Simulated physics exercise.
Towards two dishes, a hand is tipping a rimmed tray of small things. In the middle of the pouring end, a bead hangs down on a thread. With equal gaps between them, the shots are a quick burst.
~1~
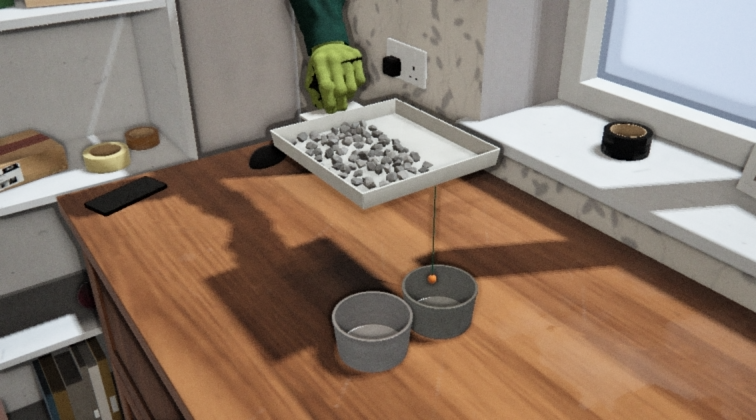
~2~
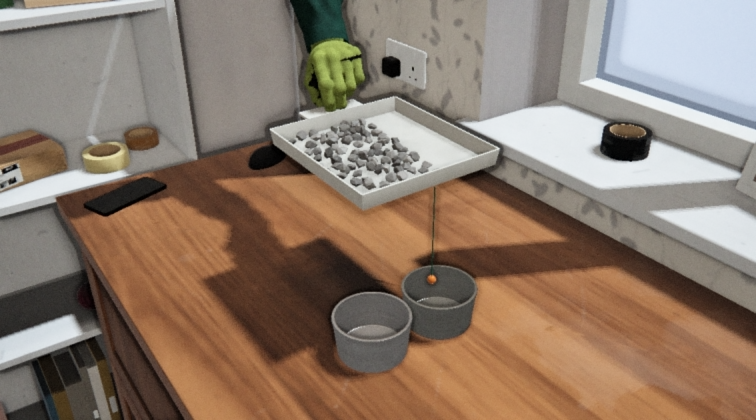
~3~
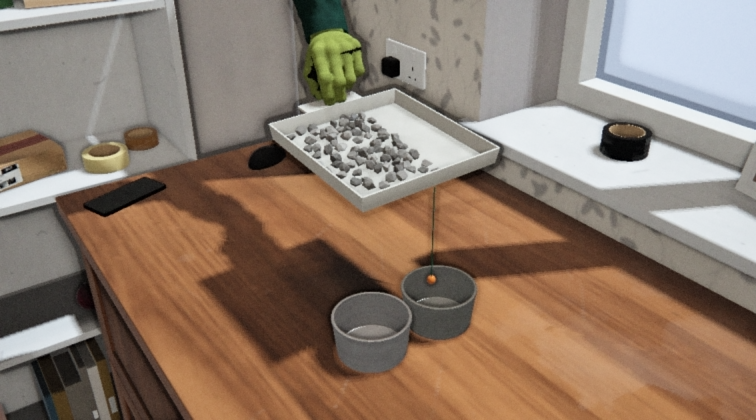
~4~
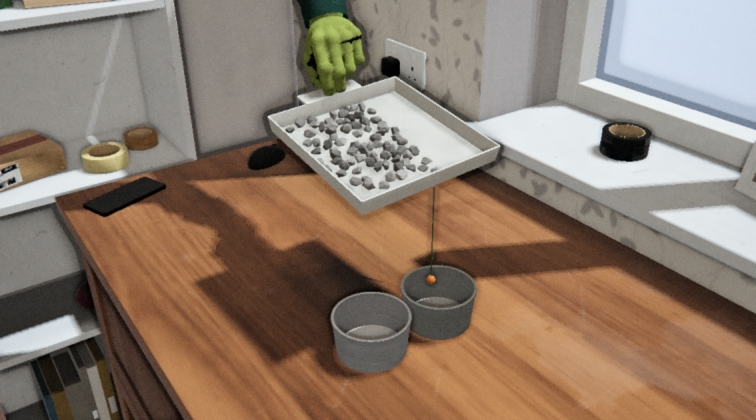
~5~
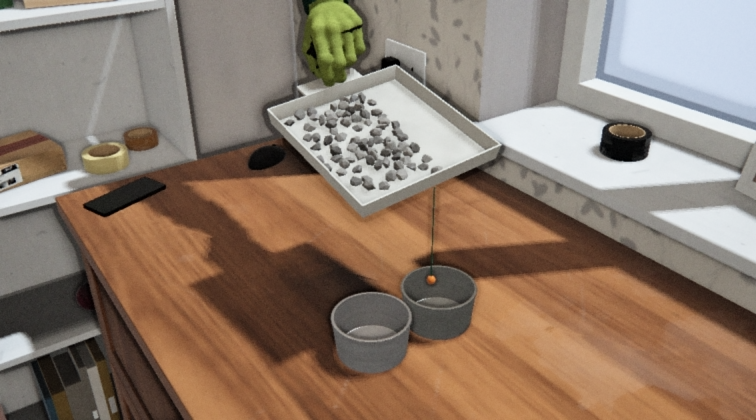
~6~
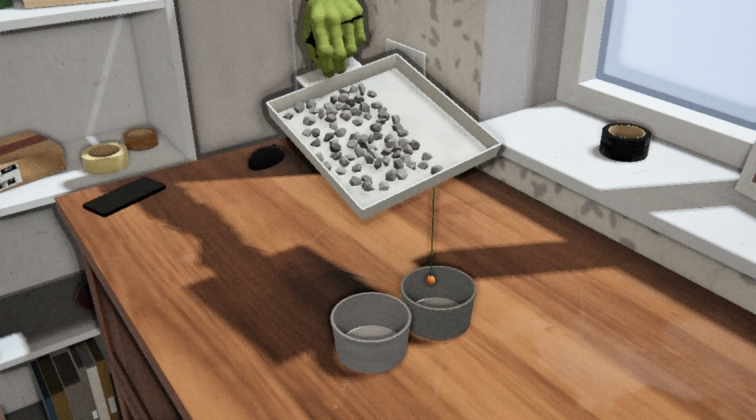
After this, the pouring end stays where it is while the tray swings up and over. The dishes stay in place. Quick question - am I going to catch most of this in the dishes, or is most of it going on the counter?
You'll catch most of it in the dishes.
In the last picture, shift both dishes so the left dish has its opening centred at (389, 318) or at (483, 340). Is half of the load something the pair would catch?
In order, they'd catch a major share, and next a minor share.
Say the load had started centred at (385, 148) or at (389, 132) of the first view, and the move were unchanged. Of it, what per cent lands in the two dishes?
First 60 %, then 60 %.
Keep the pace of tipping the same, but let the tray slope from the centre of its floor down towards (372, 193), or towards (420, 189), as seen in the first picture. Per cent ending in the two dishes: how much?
About 90 and 30 percent.
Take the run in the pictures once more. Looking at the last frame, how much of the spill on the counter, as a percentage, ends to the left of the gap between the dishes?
Roughly 30 in a hundred.
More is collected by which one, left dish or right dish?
The fuller one is the one on the left.
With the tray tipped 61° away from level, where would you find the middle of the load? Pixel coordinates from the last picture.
I'd put the middle close to (378, 183).
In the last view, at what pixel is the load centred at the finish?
Close to (376, 346) in the last picture.
Soon after the last picture, tray tipped steeply; nearly all on the tray; a stray few in the air.
A little later, tray tipped right over; about half on the tray; about a quarter in the left dish; a small part outside both; a small part in the air.
Later still, tray tipped past a quarter turn; a stray few on the tray; most in the left dish; about a quarter outside both.
At rest, tray tipped past a quarter turn; most in the left dish; none in the right dish; about a quarter outside both.
